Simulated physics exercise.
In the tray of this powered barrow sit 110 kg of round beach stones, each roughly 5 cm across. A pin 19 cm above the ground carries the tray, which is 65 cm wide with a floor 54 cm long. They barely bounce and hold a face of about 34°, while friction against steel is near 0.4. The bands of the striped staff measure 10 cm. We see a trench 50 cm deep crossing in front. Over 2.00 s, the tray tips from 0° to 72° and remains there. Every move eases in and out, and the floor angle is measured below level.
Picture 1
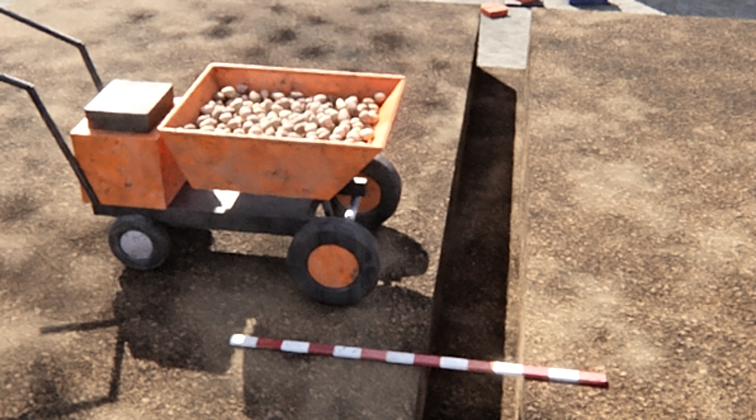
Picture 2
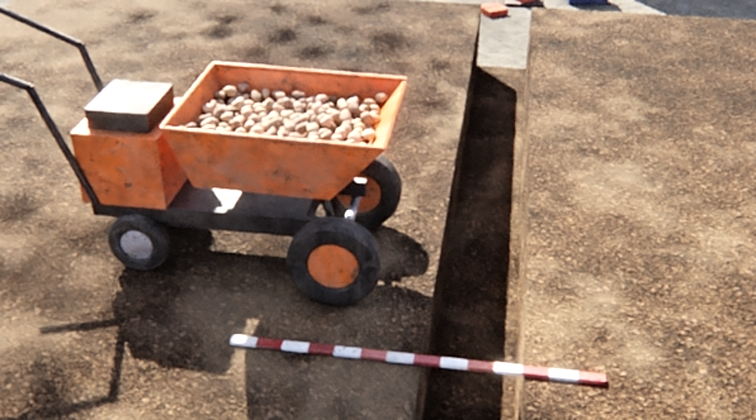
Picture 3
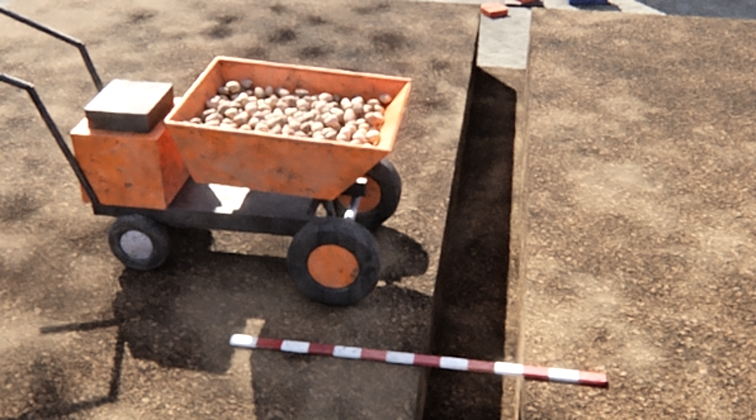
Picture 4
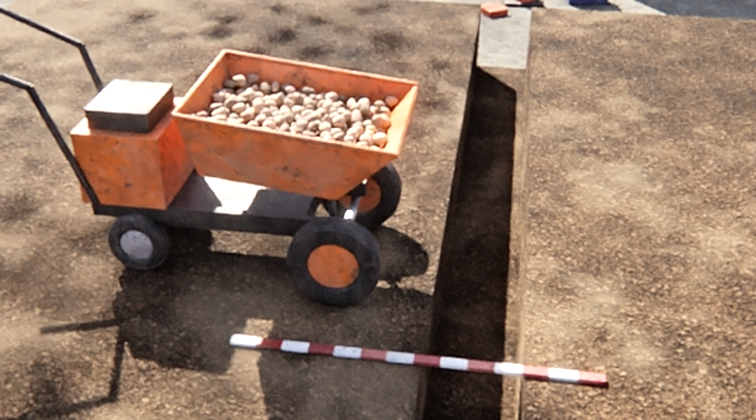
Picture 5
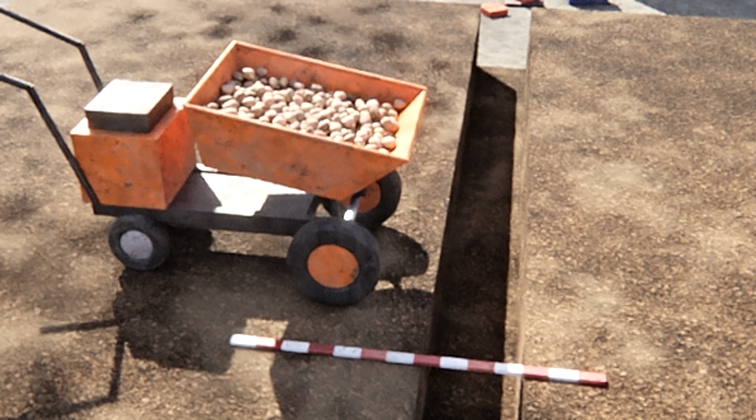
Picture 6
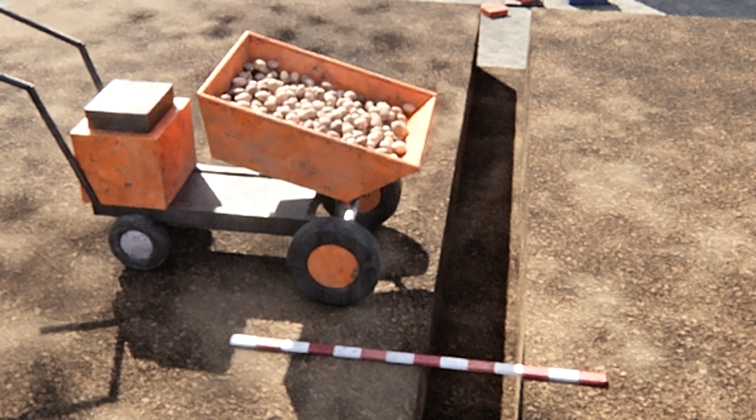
On a patch of brown, gritty ground in patchy sunlight, seen from above at a slight angle, a narrow, dark trench runs away from the viewer. An orange powered barrow with black wheels and handles stands left of it, its tray full of pale round stones, while a red-and-white striped staff lies across the trench in front. The tray tilts gradually down toward the right, its left end rising, while the camera stays still.
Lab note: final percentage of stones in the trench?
Approx. 62 %.
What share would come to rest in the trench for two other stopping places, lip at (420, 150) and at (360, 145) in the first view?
Near 30 and near 85 percent.
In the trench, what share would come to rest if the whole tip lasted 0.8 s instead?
With that timing, about 45 per cent.
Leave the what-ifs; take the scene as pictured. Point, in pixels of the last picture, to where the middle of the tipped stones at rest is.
Around (504, 348).
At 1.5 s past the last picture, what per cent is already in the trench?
Around 40 per cent of it, at that instant.
Then, 0.9 s after the last picture the floor is at 61°, 97 % in the tray, 3 % in the trench; the foremost stones are at (508, 239).
Then, 1.5 s after the last picture the floor is at 72°, 28 % in the tray, 39 % in the trench, 33 % past the trench; the foremost stones are at (658, 282).
Then, 1.9 s after the last picture the floor is at 72°, 7 % in the tray, 53 % in the trench, 39 % past the trench; the foremost stones are at (715, 295).
Then, 3.8 s after the last picture the floor is at 72°, 0 % in the tray, 62 % in the trench, 38 % past the trench; the foremost stones are at (730, 297).
